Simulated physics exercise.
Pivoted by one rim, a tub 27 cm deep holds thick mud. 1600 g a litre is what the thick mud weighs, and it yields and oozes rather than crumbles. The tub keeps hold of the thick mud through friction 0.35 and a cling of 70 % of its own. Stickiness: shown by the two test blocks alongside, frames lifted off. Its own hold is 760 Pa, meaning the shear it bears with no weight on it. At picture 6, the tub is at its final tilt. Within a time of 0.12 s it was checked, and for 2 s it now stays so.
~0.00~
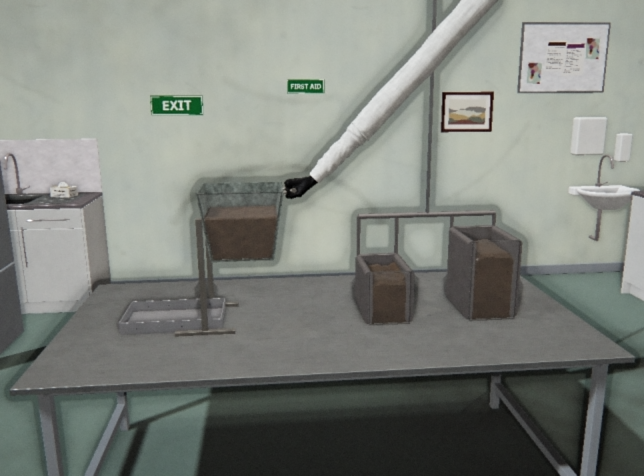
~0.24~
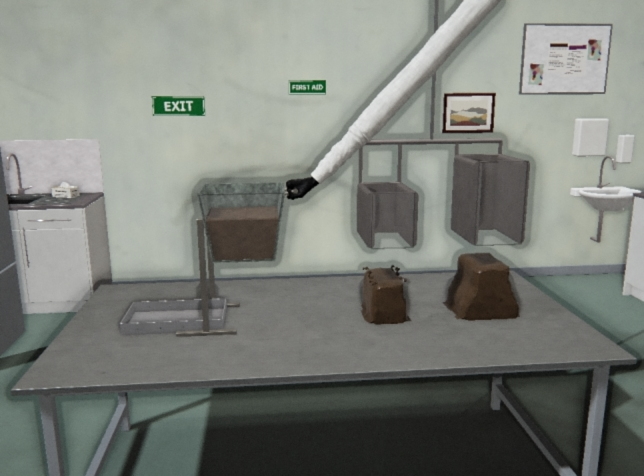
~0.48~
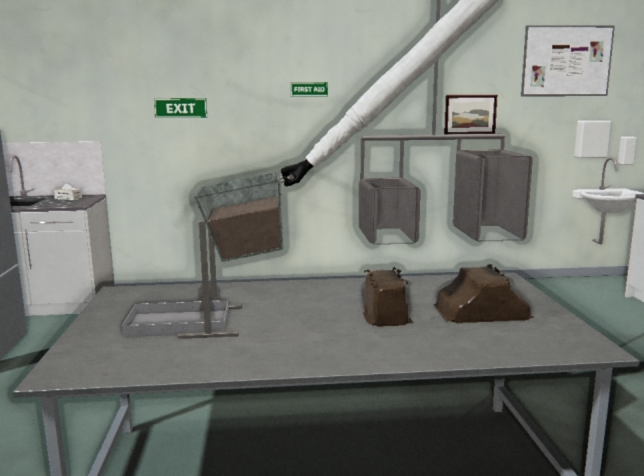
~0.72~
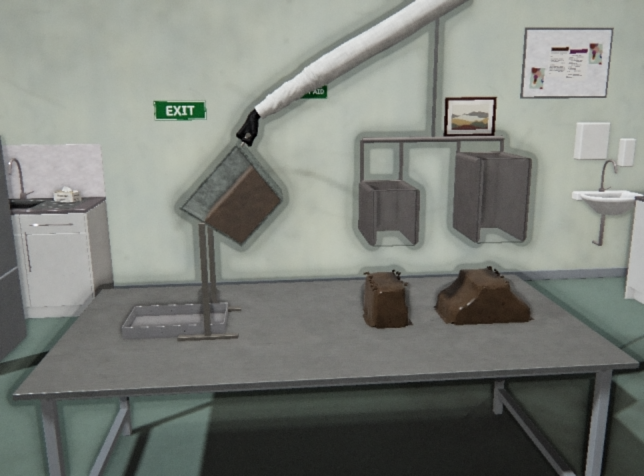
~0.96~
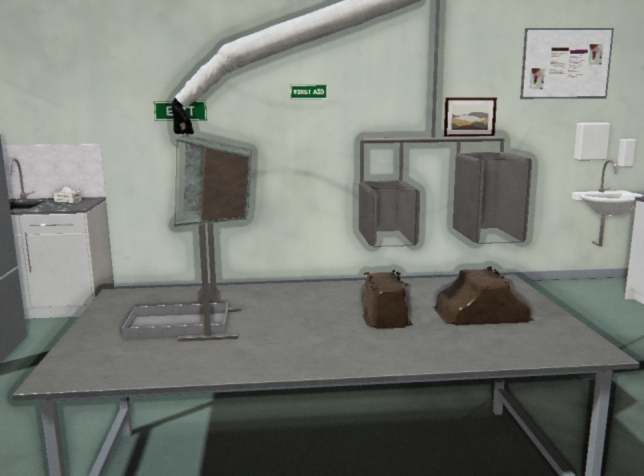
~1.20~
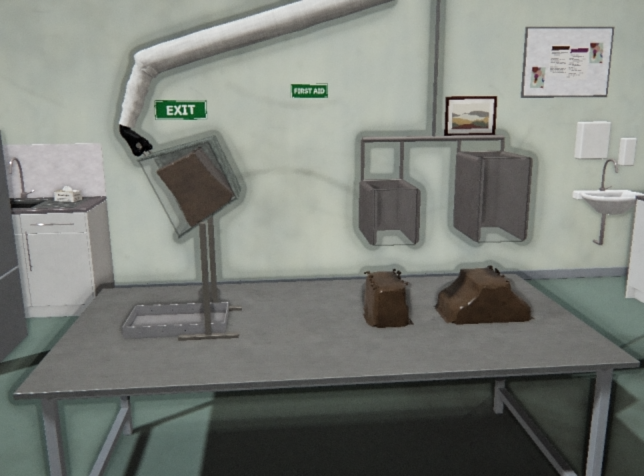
A long white arm with a black gripper reaches from the top right into a pale green room, holding a clear tub of brown mud on a stand above a grey table, seen from the front by a still camera. Grey open moulds lift off two brown blocks at right, and the taller block slumps wide. The arm then swings left, tilting the tub steeply past upright.
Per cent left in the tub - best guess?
Best guess: 0 %.
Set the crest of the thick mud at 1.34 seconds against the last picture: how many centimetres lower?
Around 14 cm below its level in the last picture.
After 1.34 s, the tub is at 114 degrees and holds 58 %.
After 1.51 s, the tub is at 114 degrees and holds 0 %.
After 1.68 s, the tub is at 114 degrees and holds 0 %.
After 1.85 s, the tub is at 114 degrees and holds 0 %.
After 3.20 s, at the end, the tub is at 114 degrees and holds 0 %.
